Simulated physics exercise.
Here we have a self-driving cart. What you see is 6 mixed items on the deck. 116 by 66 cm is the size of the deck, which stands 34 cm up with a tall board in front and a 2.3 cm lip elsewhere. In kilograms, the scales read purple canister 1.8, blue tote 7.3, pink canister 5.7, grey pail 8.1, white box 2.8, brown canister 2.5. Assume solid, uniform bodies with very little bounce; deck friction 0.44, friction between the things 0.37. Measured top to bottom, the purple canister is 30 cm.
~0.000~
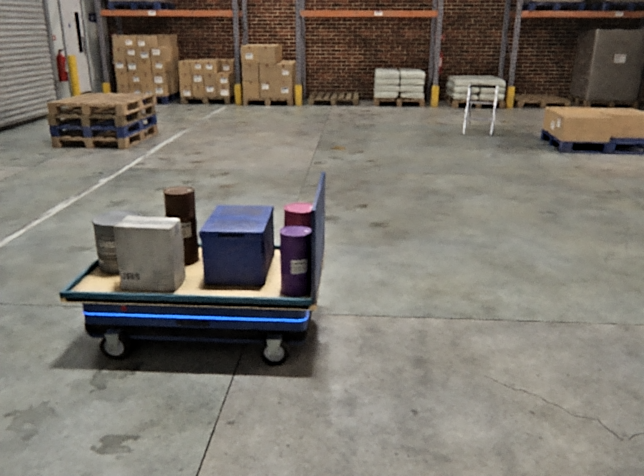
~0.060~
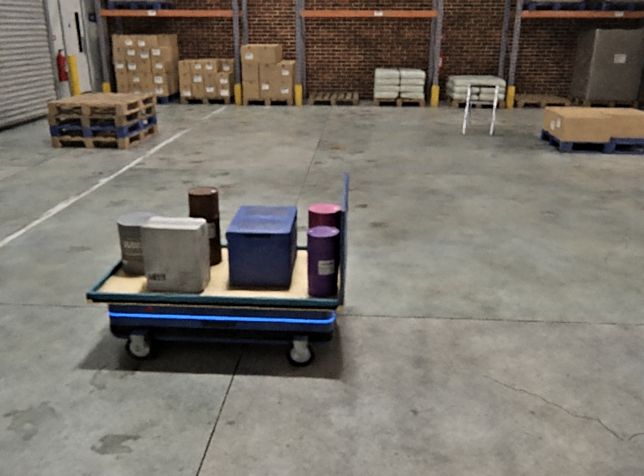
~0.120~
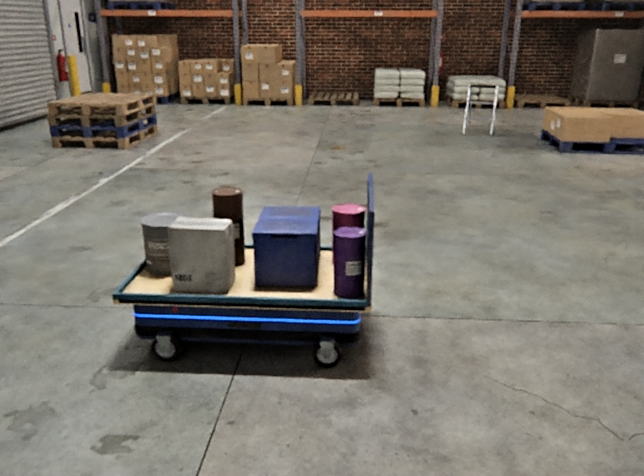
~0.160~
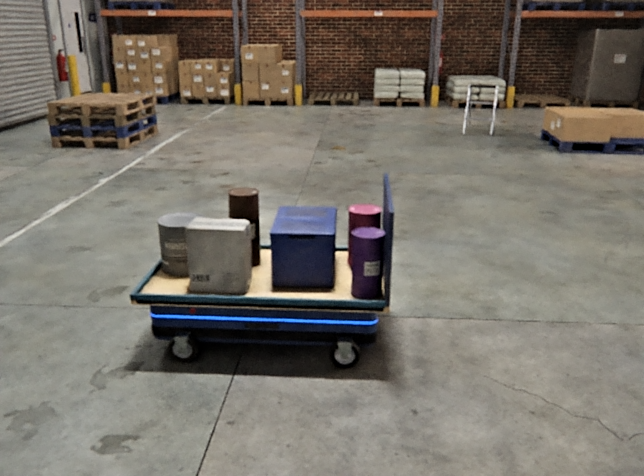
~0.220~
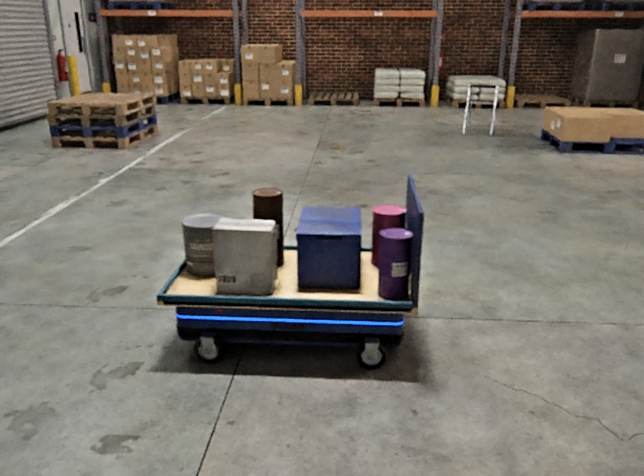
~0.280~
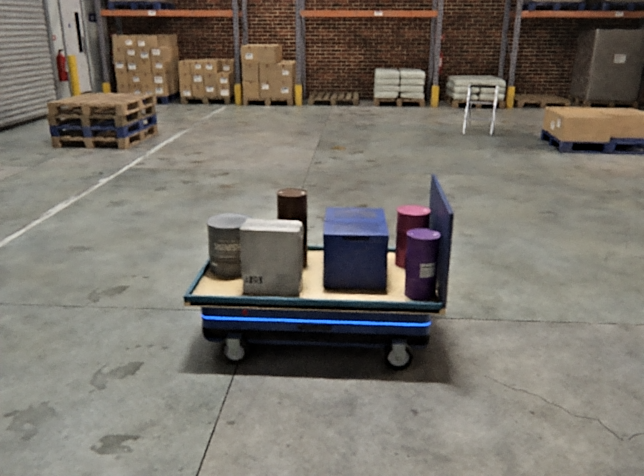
A wheeled cart carrying boxes and canisters rolls slowly to the right across a warehouse floor.
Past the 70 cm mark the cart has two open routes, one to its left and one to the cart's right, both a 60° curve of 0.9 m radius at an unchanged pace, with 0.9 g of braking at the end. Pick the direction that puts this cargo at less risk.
The right one.
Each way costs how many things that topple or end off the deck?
Turning left 4, turning right 3.
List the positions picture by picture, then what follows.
In the first frame, 0 cm covered; purple canister (296, 261); blue tote (240, 244).
In the second frame, 13 cm covered; white box (177, 254); brown canister (205, 226).
In the third frame, 25 cm covered; grey pail (168, 243).
In the fourth frame, 34 cm covered; white box (220, 255); brown canister (245, 227).
In the fifth frame, 46 cm covered; pink canister (388, 237); grey pail (208, 244).
In the sixth frame, 59 cm covered; purple canister (422, 264); blue tote (355, 247).
Turning left. At 0.58 s, 122 cm covered, turned 24°; purple canister now off the deck; blue tote slid 15 cm near (469, 237); pink canister slid 28 cm.
After 1.08 s, 216 cm covered, turned 60°; blue tote slid 12 cm near (506, 187); brown canister leaning 73°; grey pail slid 6 cm.
After 1.38 s, 219 cm covered, turned 60°, stopped; blue tote slid 26 cm near (512, 180); brown canister on its side; grey pail slid 25 cm.
At rest (2.0 s), off the deck, purple canister, pink canister and white box; tipped over on the deck, brown canister; not toppled but over 10 cm from the start, blue tote and grey pail. In the last view, blue tote near (512, 180).
Turning right instead, purple canister, pink canister and brown canister tipped over or off the deck, 3 of 6 in all.
